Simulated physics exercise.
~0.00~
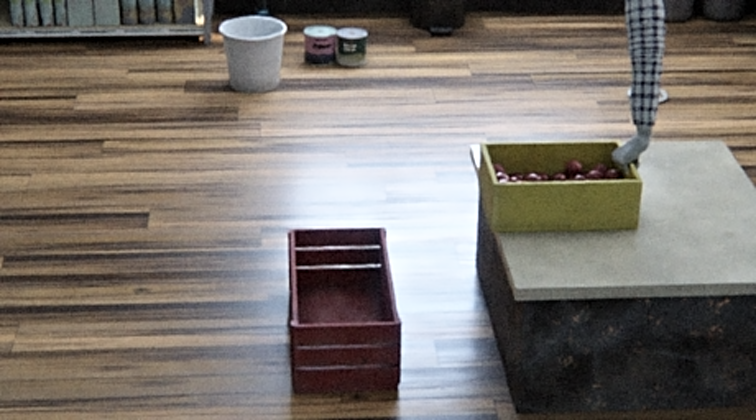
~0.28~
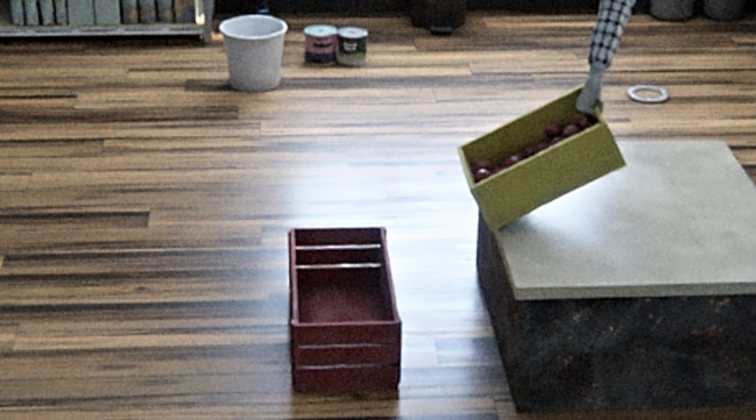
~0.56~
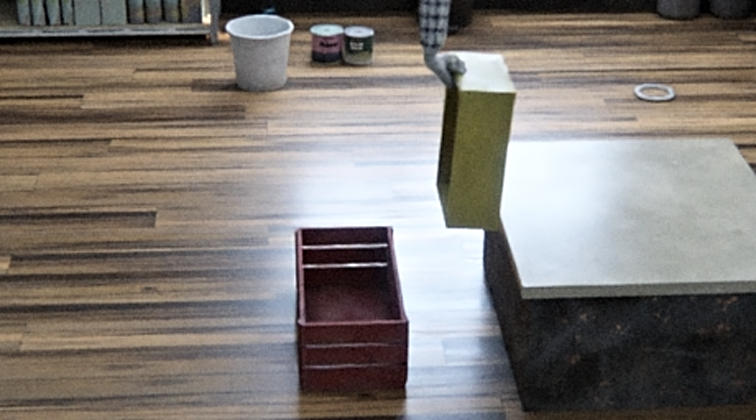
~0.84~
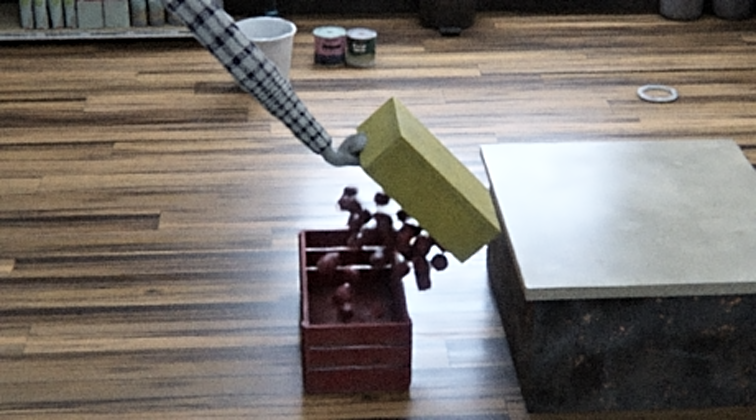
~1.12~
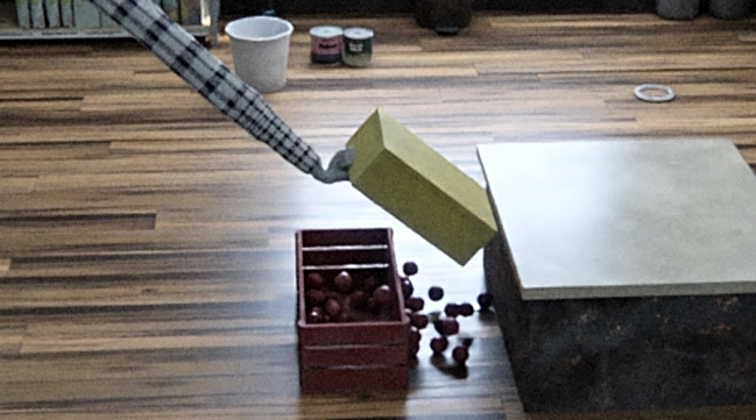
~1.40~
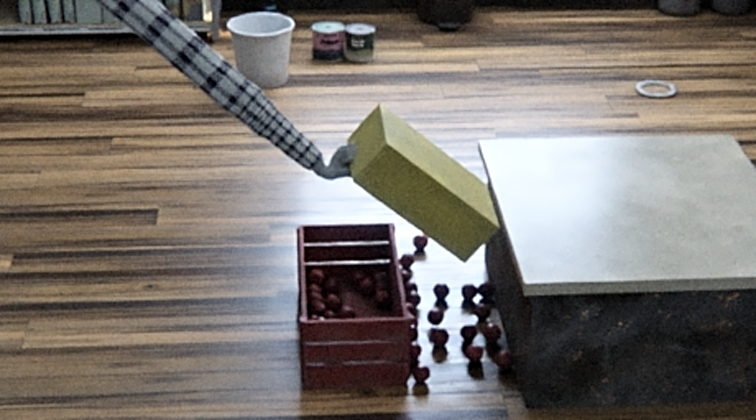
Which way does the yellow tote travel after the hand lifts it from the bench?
It travels to the left, away from the bench top and towards the red tote.
A yellow tote of red apples is lifted off a bench by a hand in a checked sleeve, carried left and tipped over, spilling the apples towards a red tote on the floor, where many land inside and the rest lie scattered between it and the bench.
